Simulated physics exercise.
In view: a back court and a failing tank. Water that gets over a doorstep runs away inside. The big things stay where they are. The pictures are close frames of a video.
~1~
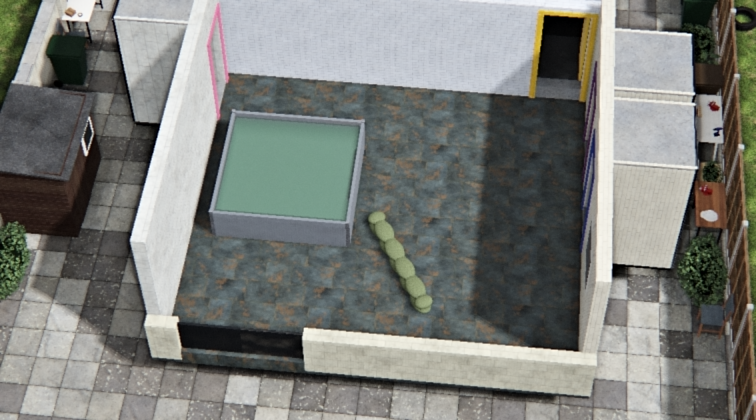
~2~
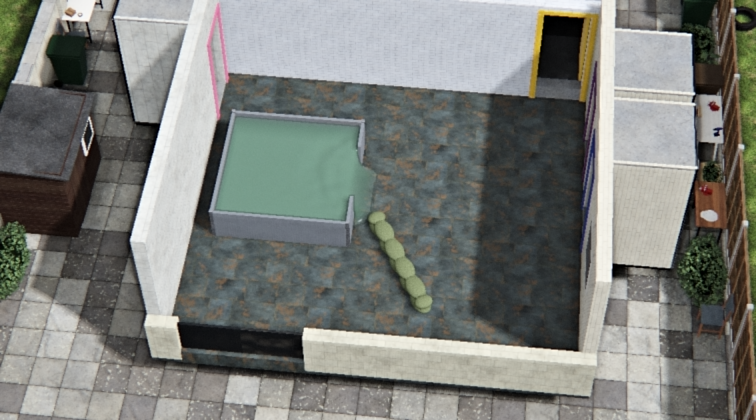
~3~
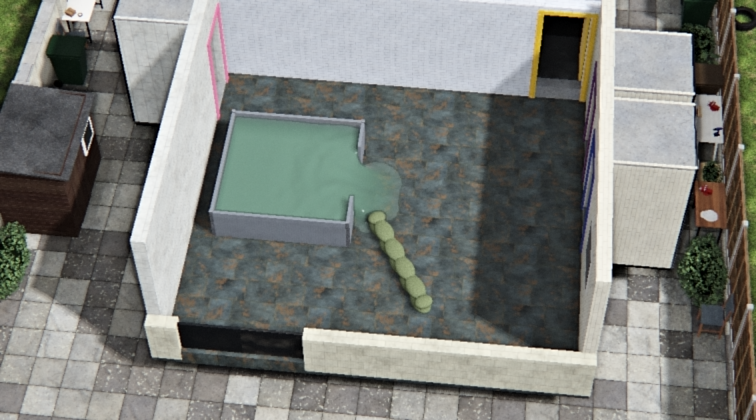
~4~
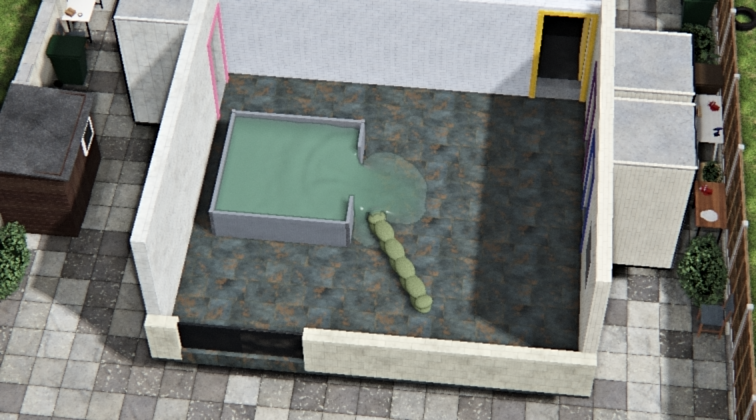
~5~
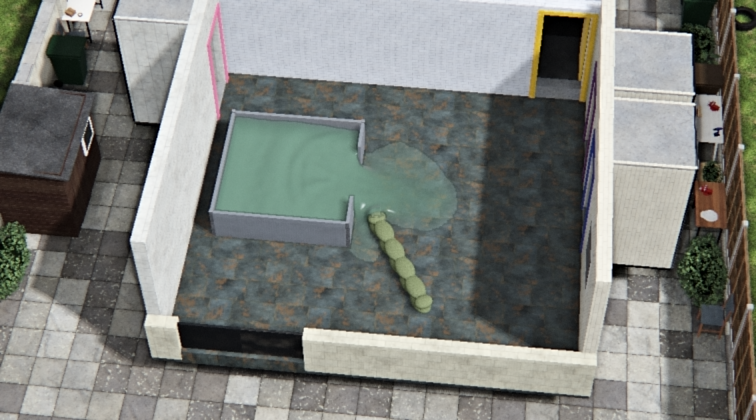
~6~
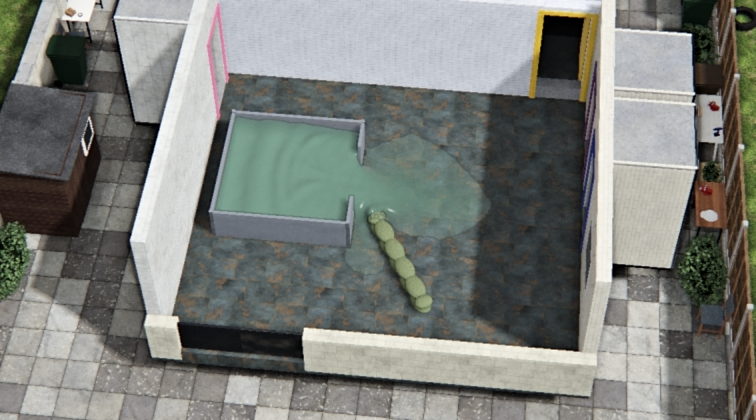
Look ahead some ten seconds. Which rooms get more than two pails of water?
The blue door takes more than that; the purple door takes more than that; the yellow door stays under that; the pink door stays under that.
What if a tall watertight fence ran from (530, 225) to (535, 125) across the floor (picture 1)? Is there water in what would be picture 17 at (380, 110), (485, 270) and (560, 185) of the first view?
In that order: Not flooded, under water, not flooded.
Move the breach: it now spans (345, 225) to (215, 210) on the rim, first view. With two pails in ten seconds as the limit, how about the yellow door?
My reading: Yellow door lets less in.
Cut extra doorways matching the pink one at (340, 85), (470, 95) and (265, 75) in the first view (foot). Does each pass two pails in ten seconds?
As listed: Takes less, lets more in, stays under.
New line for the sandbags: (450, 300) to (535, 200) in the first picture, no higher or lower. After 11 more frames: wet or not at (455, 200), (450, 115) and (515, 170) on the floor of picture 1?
In turn: Covered, wet, flooded.
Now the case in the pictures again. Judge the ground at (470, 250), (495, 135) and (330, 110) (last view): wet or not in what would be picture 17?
In turn: Awash, wet, dry.
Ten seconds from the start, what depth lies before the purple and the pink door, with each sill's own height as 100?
About 130 and 200 per cent.
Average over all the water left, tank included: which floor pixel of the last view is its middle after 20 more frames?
Around (392, 197).
A moment on, water covers 30 % of the floor; the blue door wet at the sill, nothing in, the purple door not reached, the yellow door not reached, the pink door not reached.
Next, water covers 50 % of the floor; the blue door over two buckets in, the purple door over two buckets in, the yellow door not reached, the pink door not reached.
Then, water covers 55 % of the floor; the blue door far over two buckets in, the purple door far over two buckets in, the yellow door wet at the sill, nothing in, the pink door not reached.
Later, water covers 65 % of the floor; the blue door far over two buckets in, the purple door far over two buckets in, the yellow door wet at the sill, nothing in, the pink door not reached.
In the end, water covers 95 % of the floor; the blue door far over two buckets in, the purple door far over two buckets in, the yellow door wet at the sill, nothing in, the pink door under two buckets in.
